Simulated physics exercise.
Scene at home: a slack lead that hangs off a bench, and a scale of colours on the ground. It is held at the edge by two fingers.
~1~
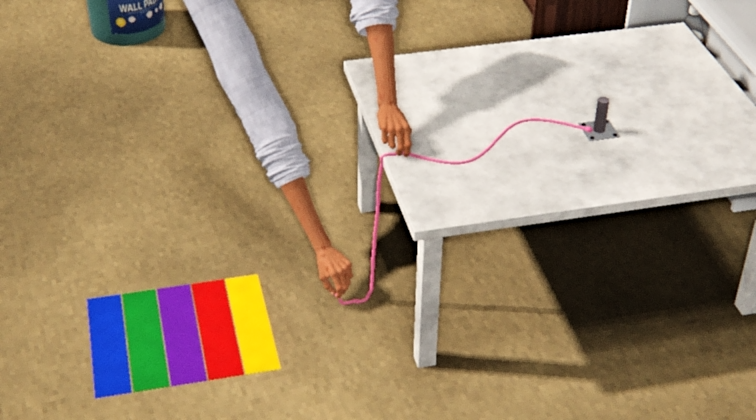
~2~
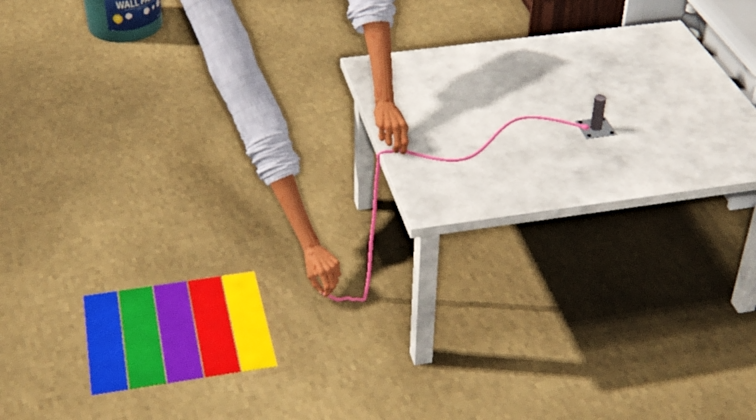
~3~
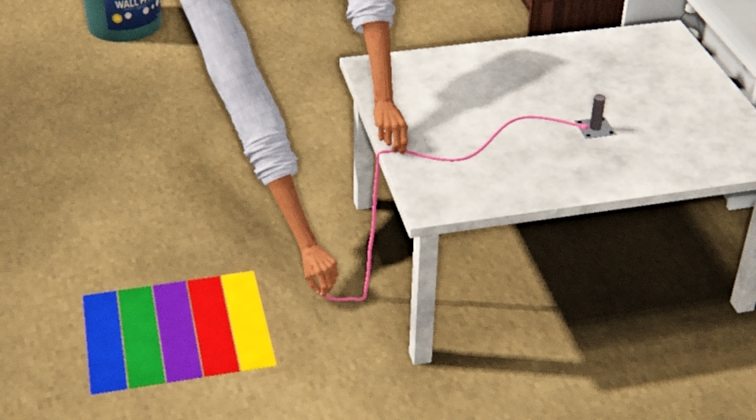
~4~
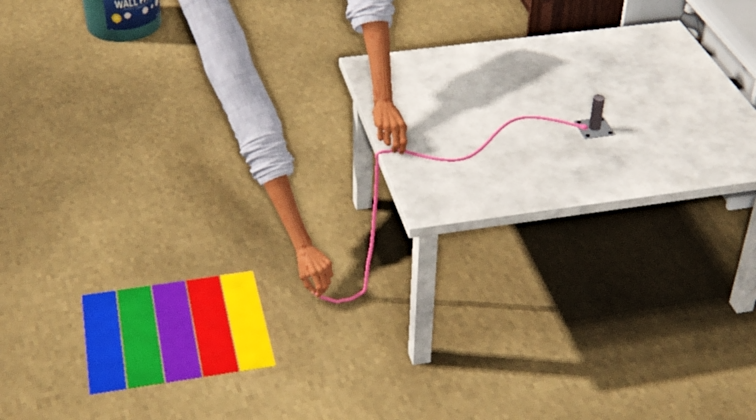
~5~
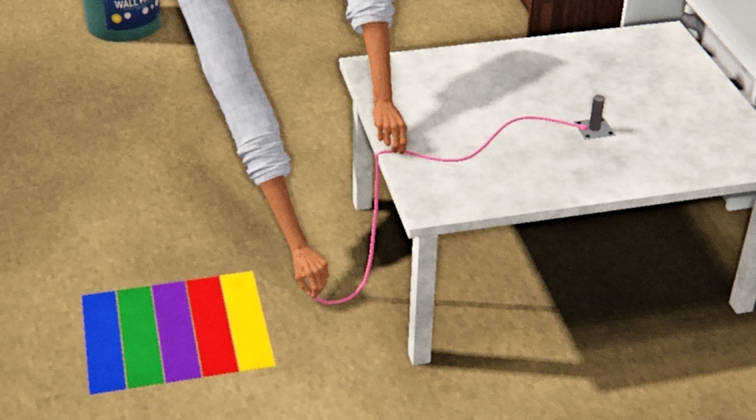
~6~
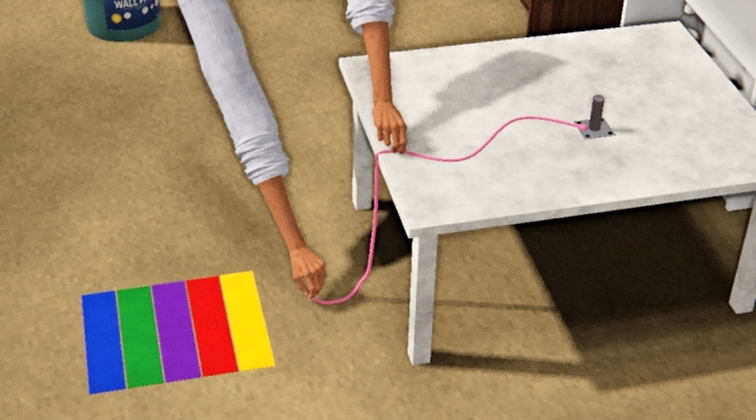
In a room with a tan floor, one hand pins a pink cord at the edge of a white table while the other, holding its hanging end, moves slightly left near a strip of coloured bands, then barely moves.
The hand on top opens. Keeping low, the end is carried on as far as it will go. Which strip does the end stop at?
The purple one.
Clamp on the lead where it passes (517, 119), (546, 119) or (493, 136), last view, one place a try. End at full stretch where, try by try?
Results: (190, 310); (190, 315); (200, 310).
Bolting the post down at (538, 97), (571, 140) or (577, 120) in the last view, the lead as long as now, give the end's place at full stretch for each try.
You'd find it around (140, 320), then (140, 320), and finally (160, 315).
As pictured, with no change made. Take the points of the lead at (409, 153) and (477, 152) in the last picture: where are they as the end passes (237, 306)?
The first goes to (378, 161), the other to (445, 142).
Soon after, end near (237, 306); over yellow.
Then, end near (198, 311); over red.
At full stretch, end near (175, 315); over purple. The purple one.
